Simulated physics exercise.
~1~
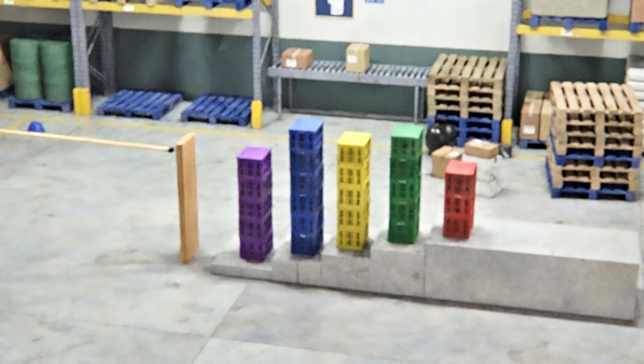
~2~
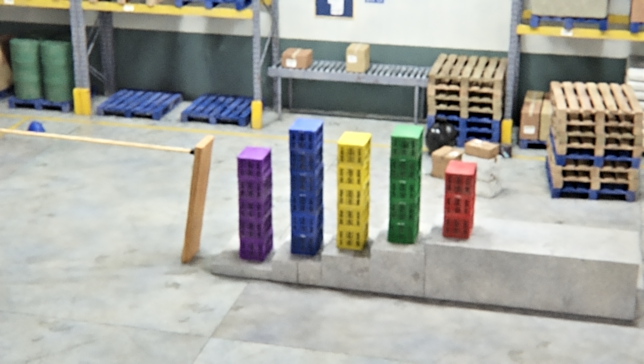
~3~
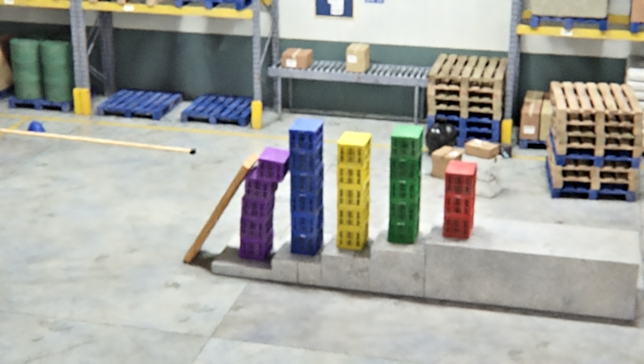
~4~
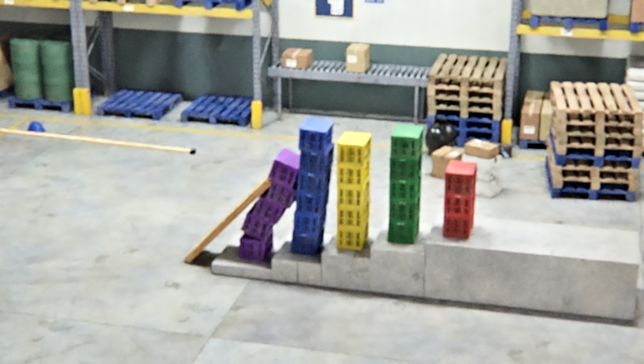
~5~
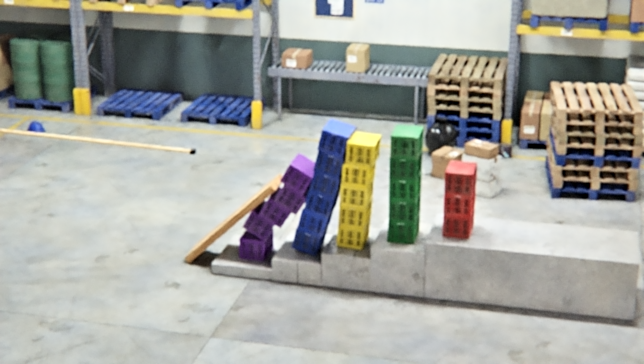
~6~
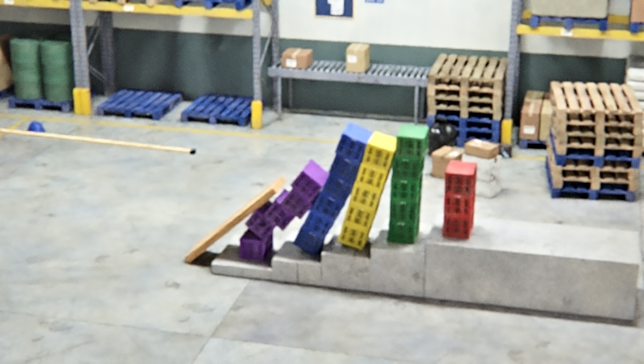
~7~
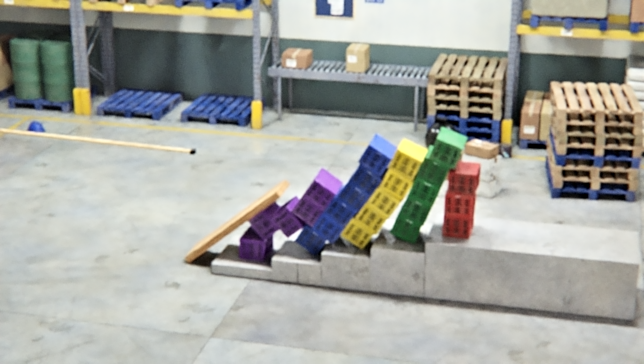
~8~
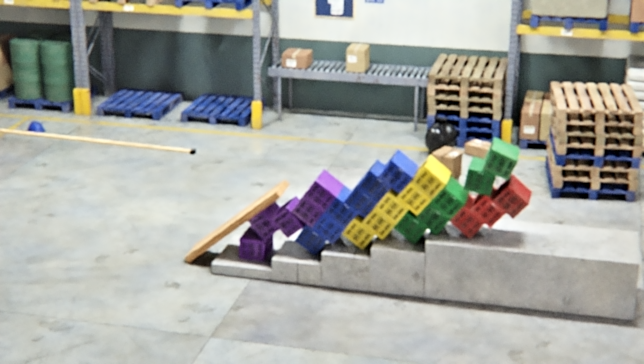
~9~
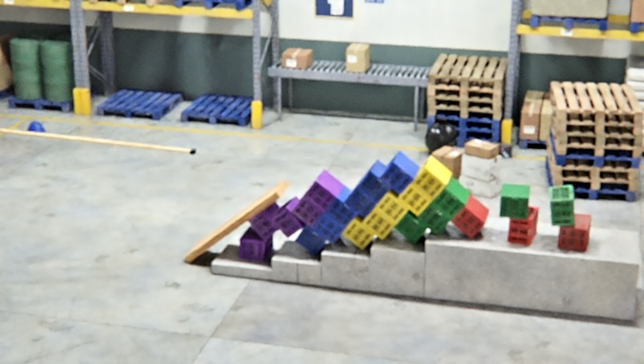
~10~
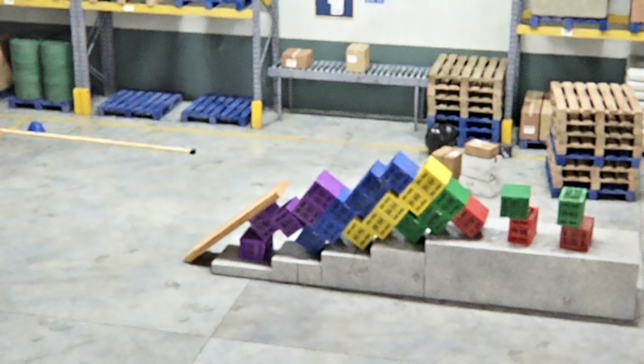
The clip opens on five stacks of plastic crates, purple, blue, yellow, green and red, standing on rising concrete steps in a warehouse, with an upright wooden board at the left. A long pole reaches the board's top, and the board tips right into the purple stack. The purple crates buckle and lean into the blue, which tilts onto the yellow, then the green. The green stack topples against the red, and crates tumble along the top platform. Finally, the left stacks rest in slanted heaps, with a few green and red crates scattered at right.
